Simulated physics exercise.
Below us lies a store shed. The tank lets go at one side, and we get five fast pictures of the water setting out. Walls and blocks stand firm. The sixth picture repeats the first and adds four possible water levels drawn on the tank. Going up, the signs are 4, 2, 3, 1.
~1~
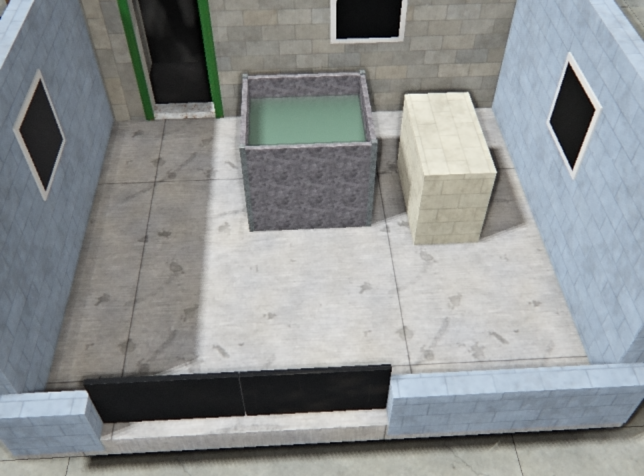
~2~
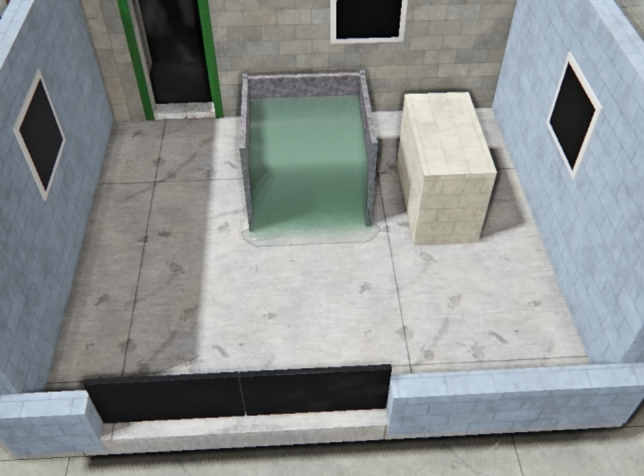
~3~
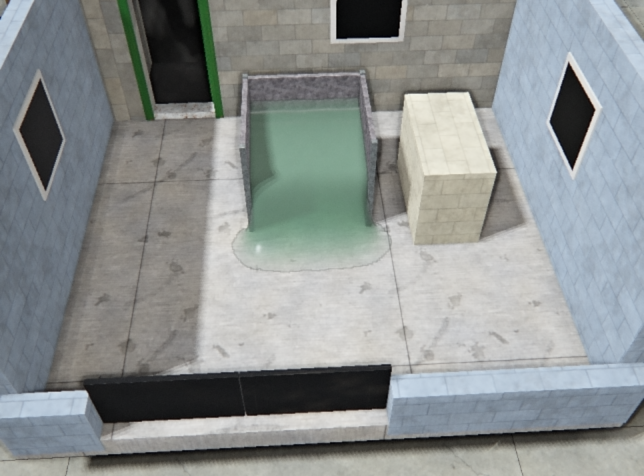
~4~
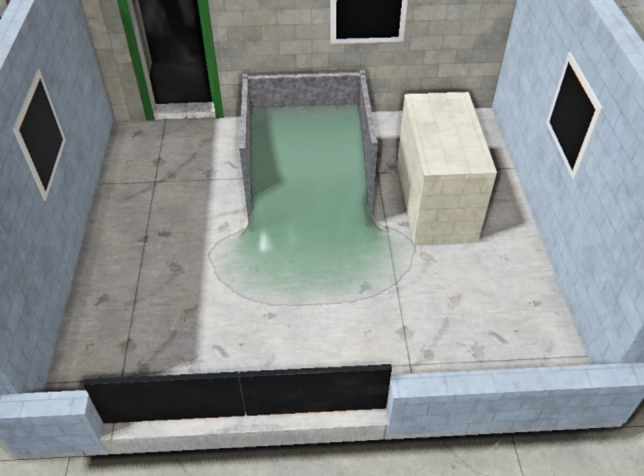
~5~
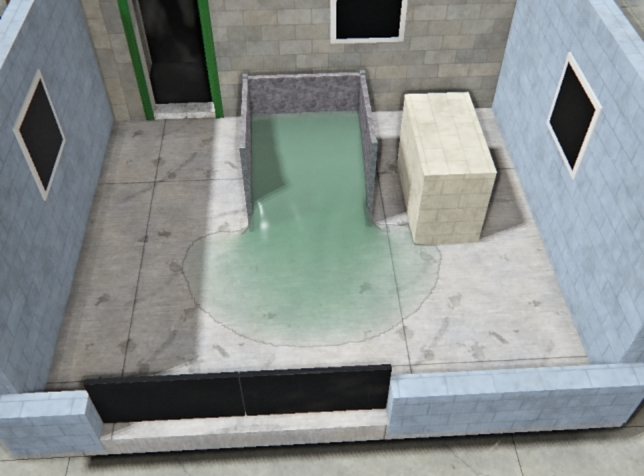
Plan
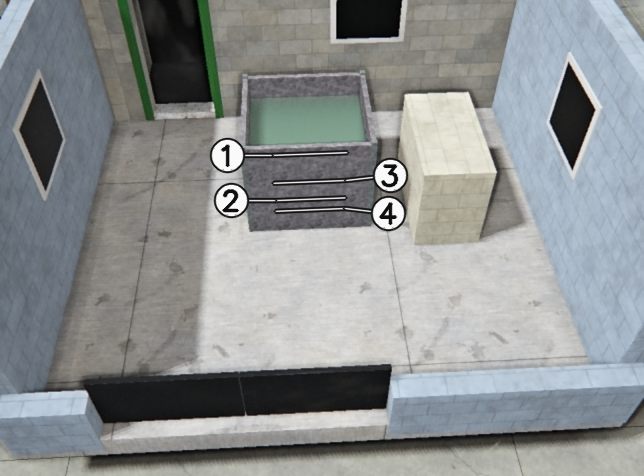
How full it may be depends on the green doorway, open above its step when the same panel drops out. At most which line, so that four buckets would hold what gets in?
3.
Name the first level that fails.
Here it is level 1.
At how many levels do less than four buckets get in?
Three of them.
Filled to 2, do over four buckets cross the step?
No.
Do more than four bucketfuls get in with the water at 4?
No.
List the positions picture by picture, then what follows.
Water in the tank at rest, its middle at (307, 127); foot of the green doorway at (185, 118); shut gate at (241, 380).
Water covers 2 % of the ground and shows as far out as (371, 230).
Water covers 5 % of the ground and shows as far out as (383, 245).
Water covers 10 % of the ground and shows as far out as (398, 271).
Water covers 17 % of the ground and shows as far out as (380, 327).
On the marked copy, 1 at (309, 154); 2 at (310, 199); 3 at (309, 181); 4 at (310, 209); from the bottom up 4, 2, 3, 1.
If 1 is chosen, about 11 bucketfuls get in.
If 2 is chosen, nothing gets over.
If 3 is chosen, a splash gets over, under a bucket.
If 4 is chosen, nothing gets over.
